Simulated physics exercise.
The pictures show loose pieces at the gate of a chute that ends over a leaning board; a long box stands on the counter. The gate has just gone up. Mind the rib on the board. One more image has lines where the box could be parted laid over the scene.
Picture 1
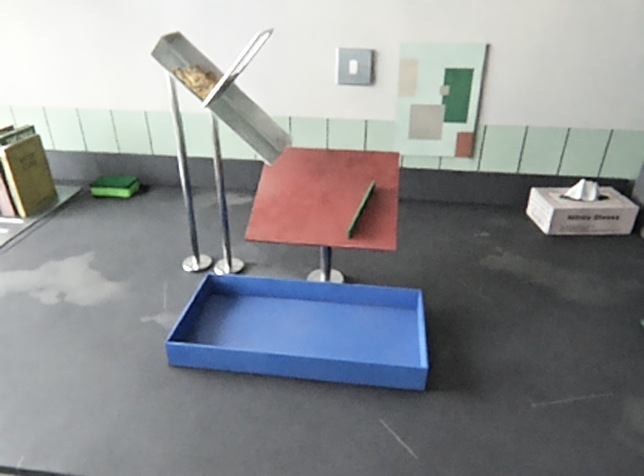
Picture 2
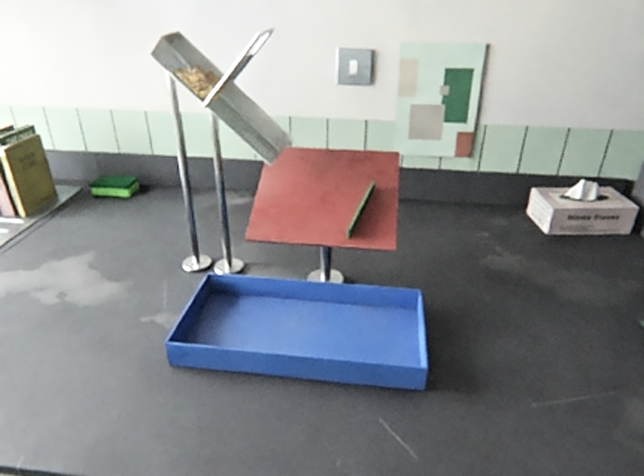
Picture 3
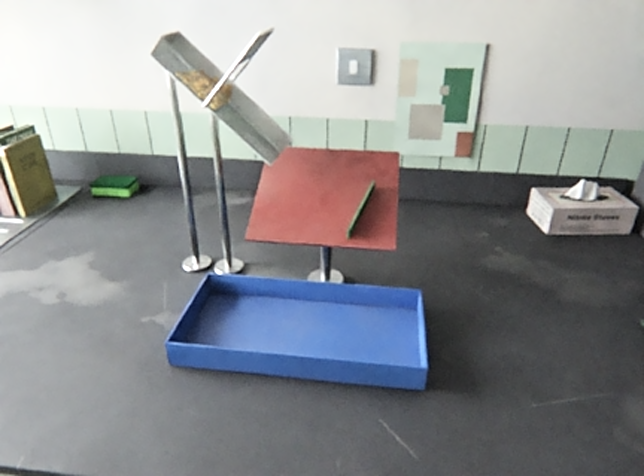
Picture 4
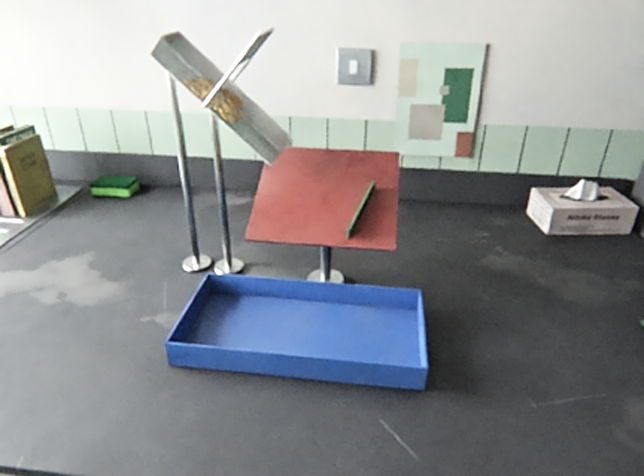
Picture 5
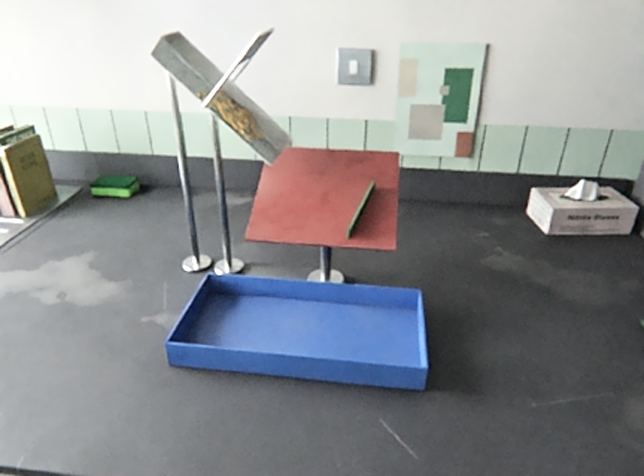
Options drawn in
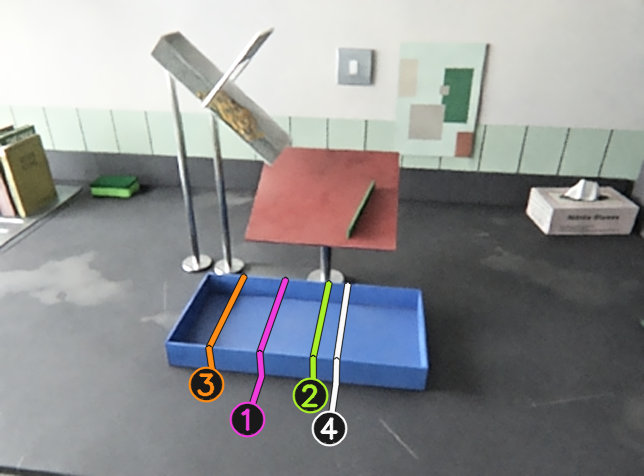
A clump of small tan pieces slid down a sloping metal chute, passing under the raised gate and spreading out above a tilted red board, while the blue box on the counter stayed empty.
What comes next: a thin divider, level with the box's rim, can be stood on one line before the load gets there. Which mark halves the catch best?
Line 2 does it best.
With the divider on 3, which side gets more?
The right side.
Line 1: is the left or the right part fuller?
The right side.
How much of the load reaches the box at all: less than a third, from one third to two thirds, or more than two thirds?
It is more than two thirds.
On the marked copy, line 1 crosses the front rim at (260, 351); line 2 crosses the front rim at (313, 357); line 3 crosses the front rim at (209, 347); line 4 crosses the front rim at (336, 359).
With 1, of what is caught, none on the left of the divider, all on the right.
With 2, of what is caught, about half on the left of the divider, about half on the right.
With 3, of what is caught, none on the left of the divider, all on the right.
With 4, of what is caught, nearly all on the left of the divider, a small part on the right.
